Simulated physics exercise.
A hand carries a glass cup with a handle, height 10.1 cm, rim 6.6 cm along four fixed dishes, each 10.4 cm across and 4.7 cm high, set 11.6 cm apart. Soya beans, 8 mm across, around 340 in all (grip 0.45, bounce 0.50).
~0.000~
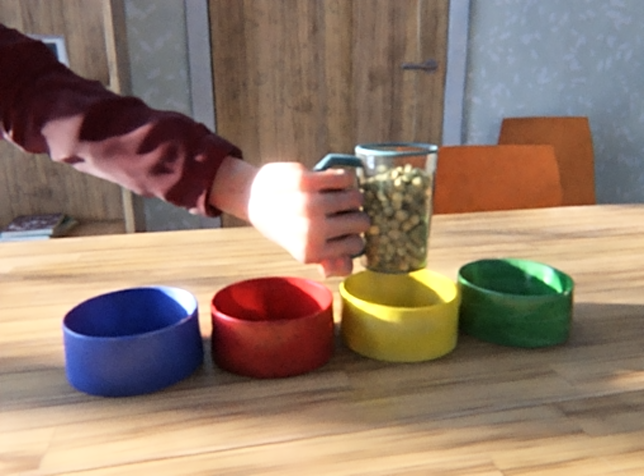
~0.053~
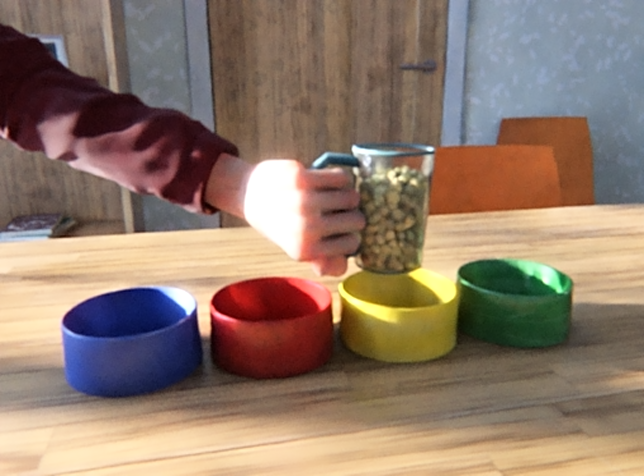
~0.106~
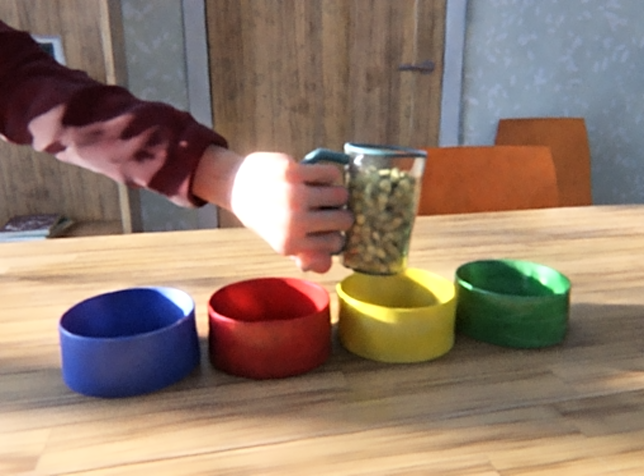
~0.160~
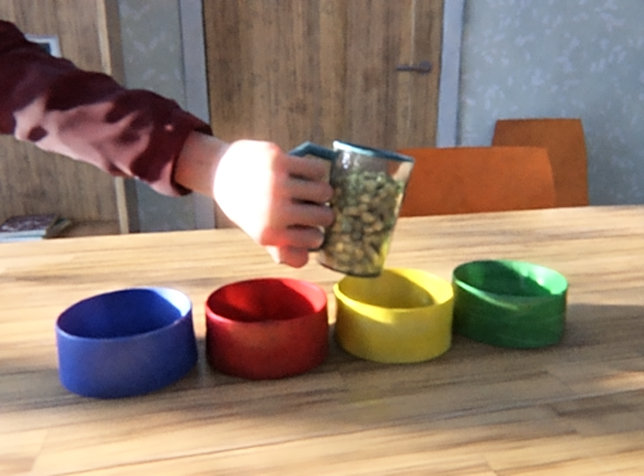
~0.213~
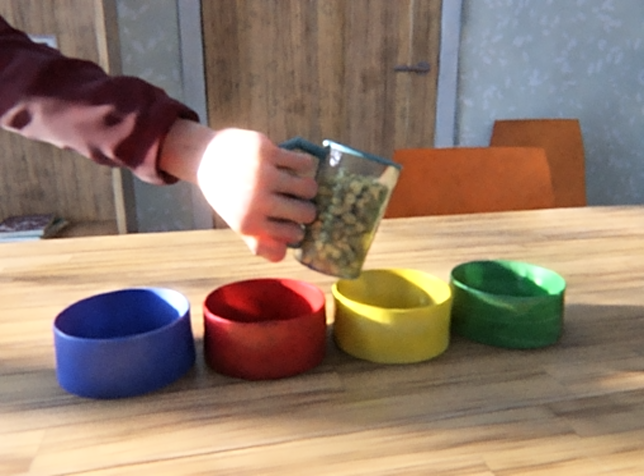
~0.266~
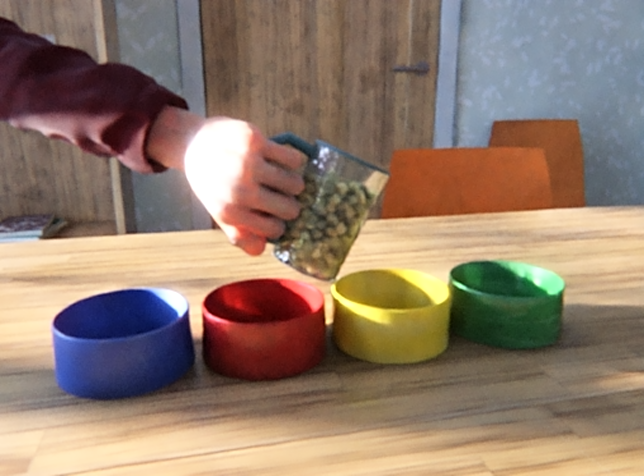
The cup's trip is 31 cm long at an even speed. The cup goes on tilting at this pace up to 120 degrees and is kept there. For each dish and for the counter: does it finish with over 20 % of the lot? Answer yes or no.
Red no, blue yes, green no, yellow no, counter no.
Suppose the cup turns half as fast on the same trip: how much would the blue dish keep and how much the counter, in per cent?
In that case blue 100, counter 0.
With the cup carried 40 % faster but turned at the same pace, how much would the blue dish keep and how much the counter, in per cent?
In that case blue 100, counter 0.
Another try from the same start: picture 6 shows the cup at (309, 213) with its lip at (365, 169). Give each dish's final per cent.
Red 0, blue 100, green 0, yellow 0.
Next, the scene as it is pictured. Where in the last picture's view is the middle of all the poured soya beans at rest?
Near (126, 344).
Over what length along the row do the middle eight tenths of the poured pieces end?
Some 9 cm.
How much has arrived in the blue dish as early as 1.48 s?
Near 85 per cent so far.
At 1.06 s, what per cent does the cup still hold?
Some 65 per cent of the load.
Then, at 0.75 s, tilt 85 degrees; cup holds 100 %.
Then, at 1.06 s, tilt 119 degrees; cup holds 65 %, red 5 %, blue 25 %.
After 1.48 s, tilt 120 degrees; cup holds 0 %, red 5 %, blue 85 %.
At rest (2.0 s), red 5 %, blue 90 %, green 0 %, yellow 0 %, counter 5 %.
